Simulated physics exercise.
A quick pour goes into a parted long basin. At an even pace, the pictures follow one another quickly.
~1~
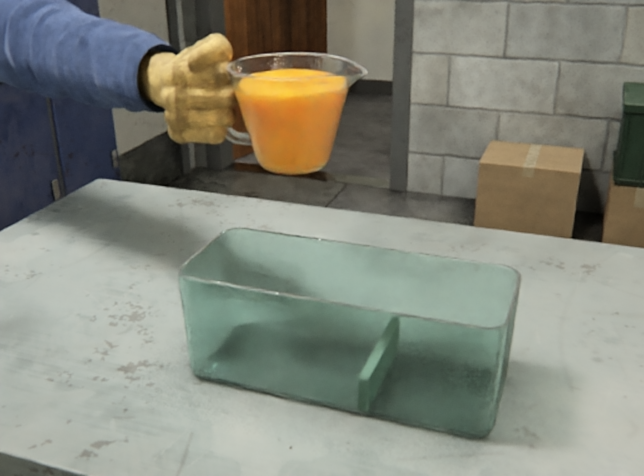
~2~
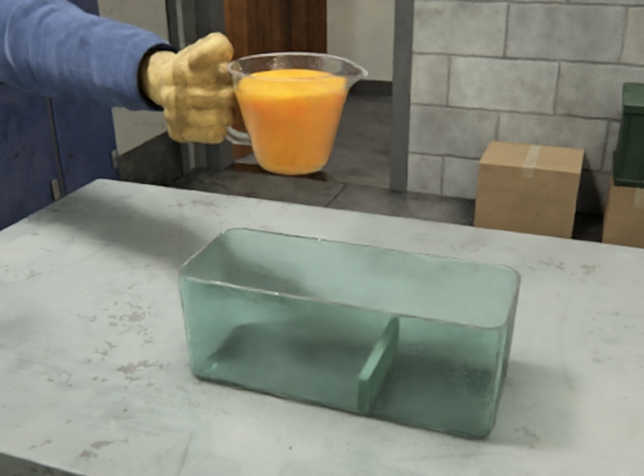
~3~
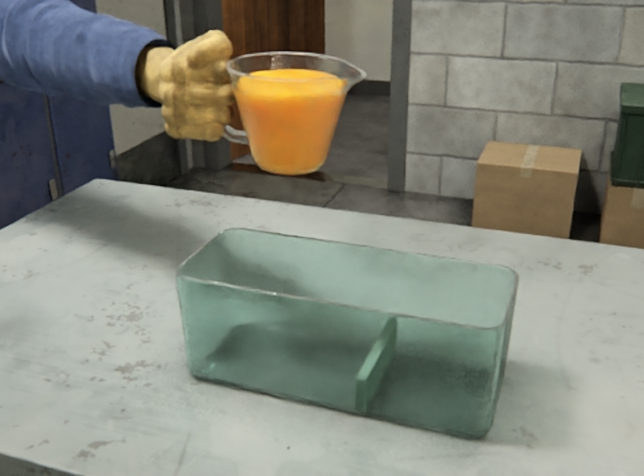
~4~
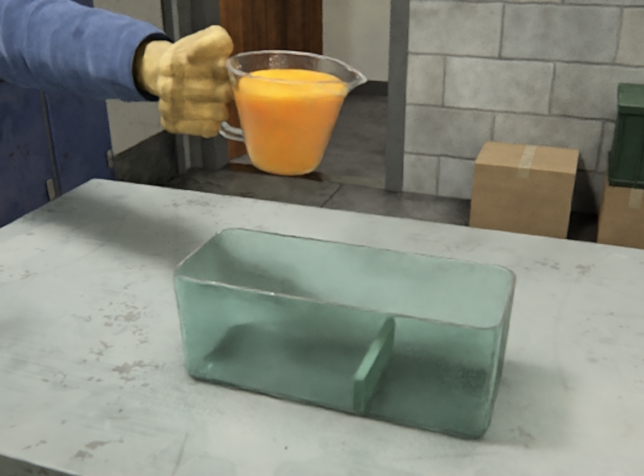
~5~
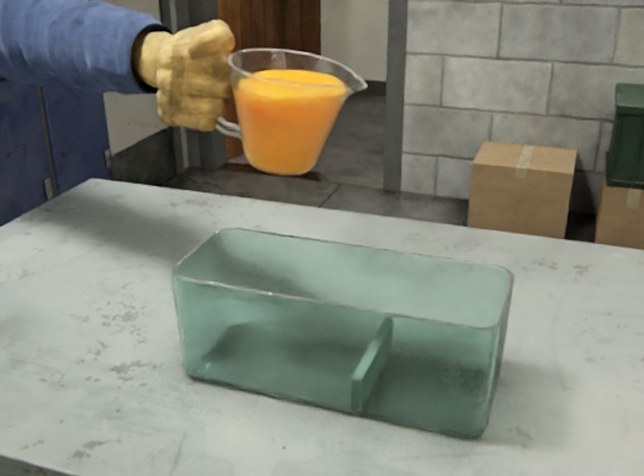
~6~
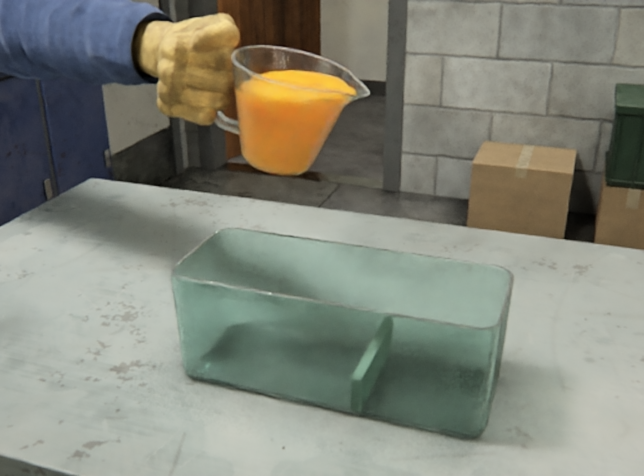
At first, a yellow-gloved hand in a blue sleeve holds a clear jug of orange liquid level above a long greenish glass basin with a low divider. The hand then gradually tips the jug slightly to the right, and the liquid shifts nearer the spout, while the basin below stays empty.
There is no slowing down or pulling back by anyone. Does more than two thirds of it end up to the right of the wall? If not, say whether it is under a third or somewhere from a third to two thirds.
Yes, more than two thirds does.
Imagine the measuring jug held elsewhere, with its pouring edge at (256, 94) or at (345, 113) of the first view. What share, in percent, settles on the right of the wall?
You'd get around 5 per cent and then around 75 per cent.
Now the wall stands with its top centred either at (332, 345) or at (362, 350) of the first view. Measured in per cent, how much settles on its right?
In turn some 90 and 90 in a hundred.
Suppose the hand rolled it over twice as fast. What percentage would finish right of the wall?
About 85 per cent would end up there.
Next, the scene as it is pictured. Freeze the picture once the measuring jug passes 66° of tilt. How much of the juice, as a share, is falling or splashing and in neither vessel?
Close to 25 in a hundred.
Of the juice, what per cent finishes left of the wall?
I'd put it near 10 per cent.
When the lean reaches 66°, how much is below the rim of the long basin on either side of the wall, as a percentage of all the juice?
Split is about 0 % to the left and 10 % to the right.
A moment on, the measuring jug is tipped part way and 62 per cent is still to pour, 0 is left of the wall and 11 right of it.
Next, the measuring jug is tipped on its side and 11 per cent is still to pour, 3 is left of the wall and 69 right of it.
Then the measuring jug is tipped on its side and 0 per cent is still to pour, 9 is left of the wall and 89 right of it.
Later the measuring jug is tipped on its side and 0 per cent is still to pour, 10 is left of the wall and 89 right of it.
Finally, 10 per cent lies left of the wall, 89 right of it and 1 outside.
